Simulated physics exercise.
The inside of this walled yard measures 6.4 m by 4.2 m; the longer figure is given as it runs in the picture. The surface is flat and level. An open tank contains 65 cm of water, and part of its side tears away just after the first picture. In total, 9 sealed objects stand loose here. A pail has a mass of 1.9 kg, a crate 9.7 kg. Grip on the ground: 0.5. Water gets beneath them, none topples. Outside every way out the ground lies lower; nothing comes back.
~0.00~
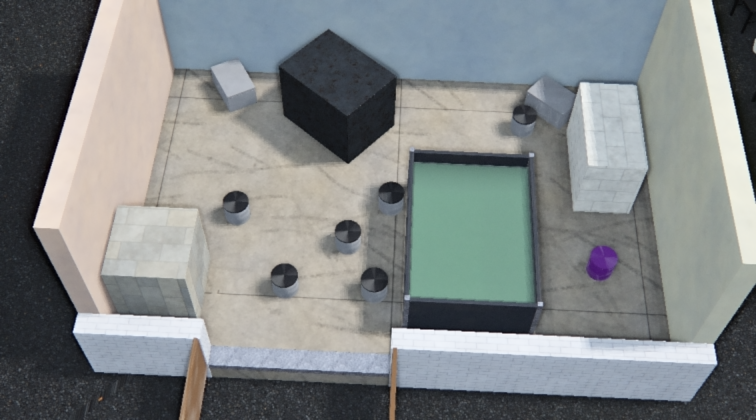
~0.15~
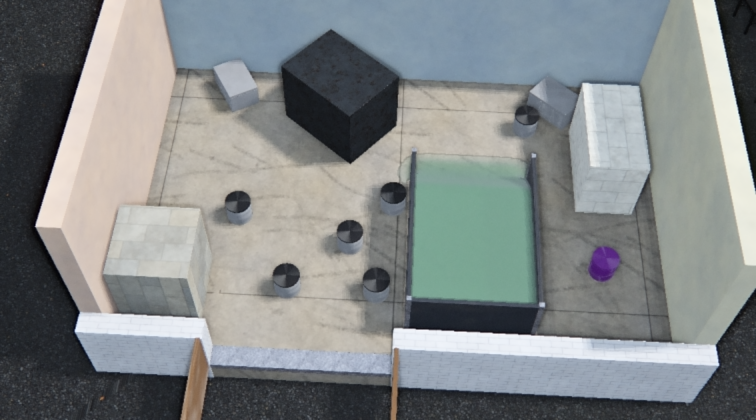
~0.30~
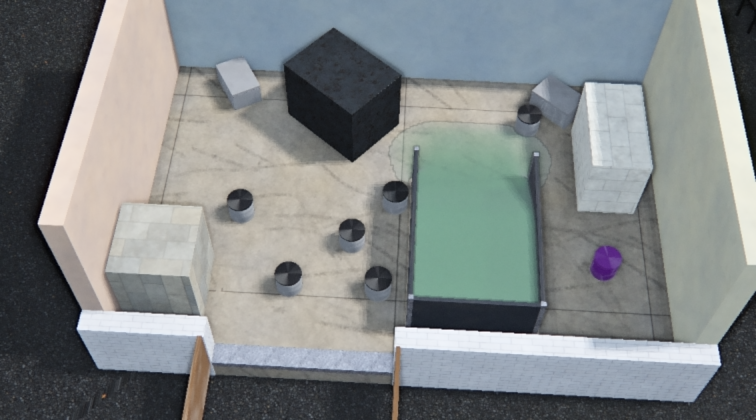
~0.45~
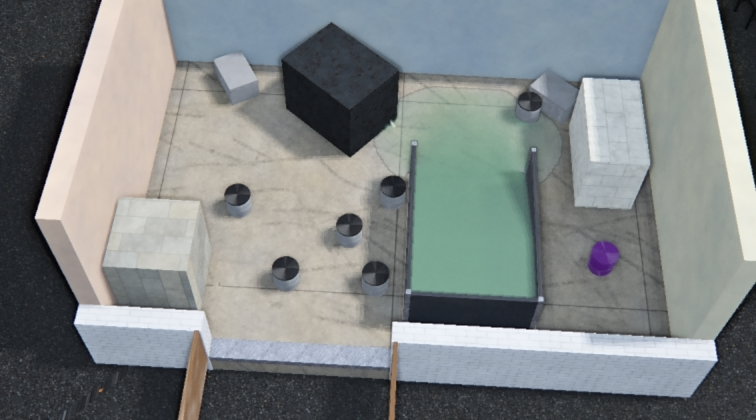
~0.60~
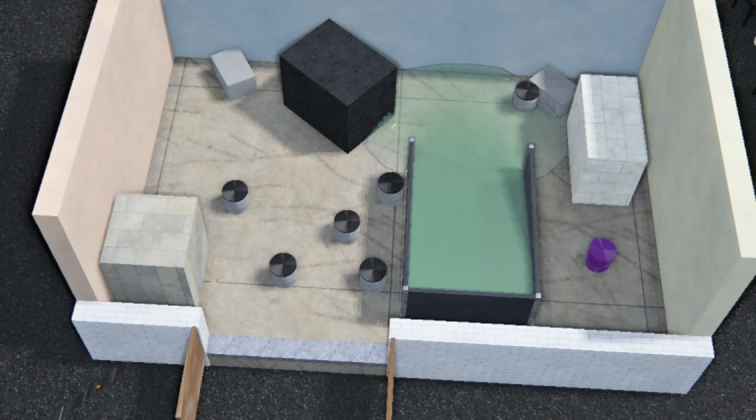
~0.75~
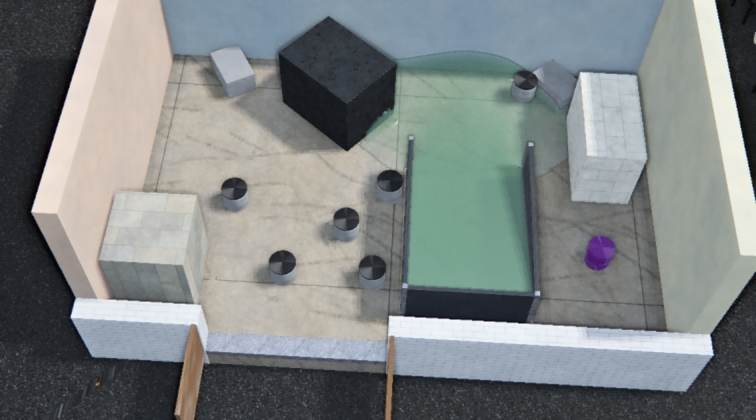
Green water pours from the far side of an open tank in a walled yard, spreading across the pale floor toward the back wall. It reaches the large black block and the objects at the upper right, where a small grey box shifts slightly, while the purple pail and the scattered round stools stay put.
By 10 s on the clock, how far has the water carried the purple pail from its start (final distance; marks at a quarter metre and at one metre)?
Over one metre.
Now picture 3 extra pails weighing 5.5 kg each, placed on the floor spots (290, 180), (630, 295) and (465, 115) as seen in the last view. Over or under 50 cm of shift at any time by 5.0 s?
In order: Below it, above it, above it.
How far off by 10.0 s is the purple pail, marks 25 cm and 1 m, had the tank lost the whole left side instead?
Note: Purple pail essentially stationary.
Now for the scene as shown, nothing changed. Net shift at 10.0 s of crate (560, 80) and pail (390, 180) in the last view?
In that order: 80 cm, washed out.
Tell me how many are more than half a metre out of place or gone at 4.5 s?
The number I get is 8.
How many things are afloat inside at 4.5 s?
Count: 6.
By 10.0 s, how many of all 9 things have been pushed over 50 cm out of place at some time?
The tally stands at 9.
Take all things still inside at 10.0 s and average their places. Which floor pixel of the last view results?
Averaged position, last view: Near pixel (412, 150).
After 2.0 s the purple pail is near (602, 247), 0.0 m from its start, aground; 0 of 9 are out; 2 afloat.
After 4.5 s the purple pail is near (562, 313), 1.1 m from its start, afloat; 0 of 9 are out; 6 afloat.
After 7.0 s the purple pail is near (542, 324), 1.3 m from its start, afloat; 4 of 9 are out; 4 afloat.
After 10.0 s the purple pail is near (541, 324), 1.3 m from its start, afloat; 4 of 9 are out; 5 afloat.
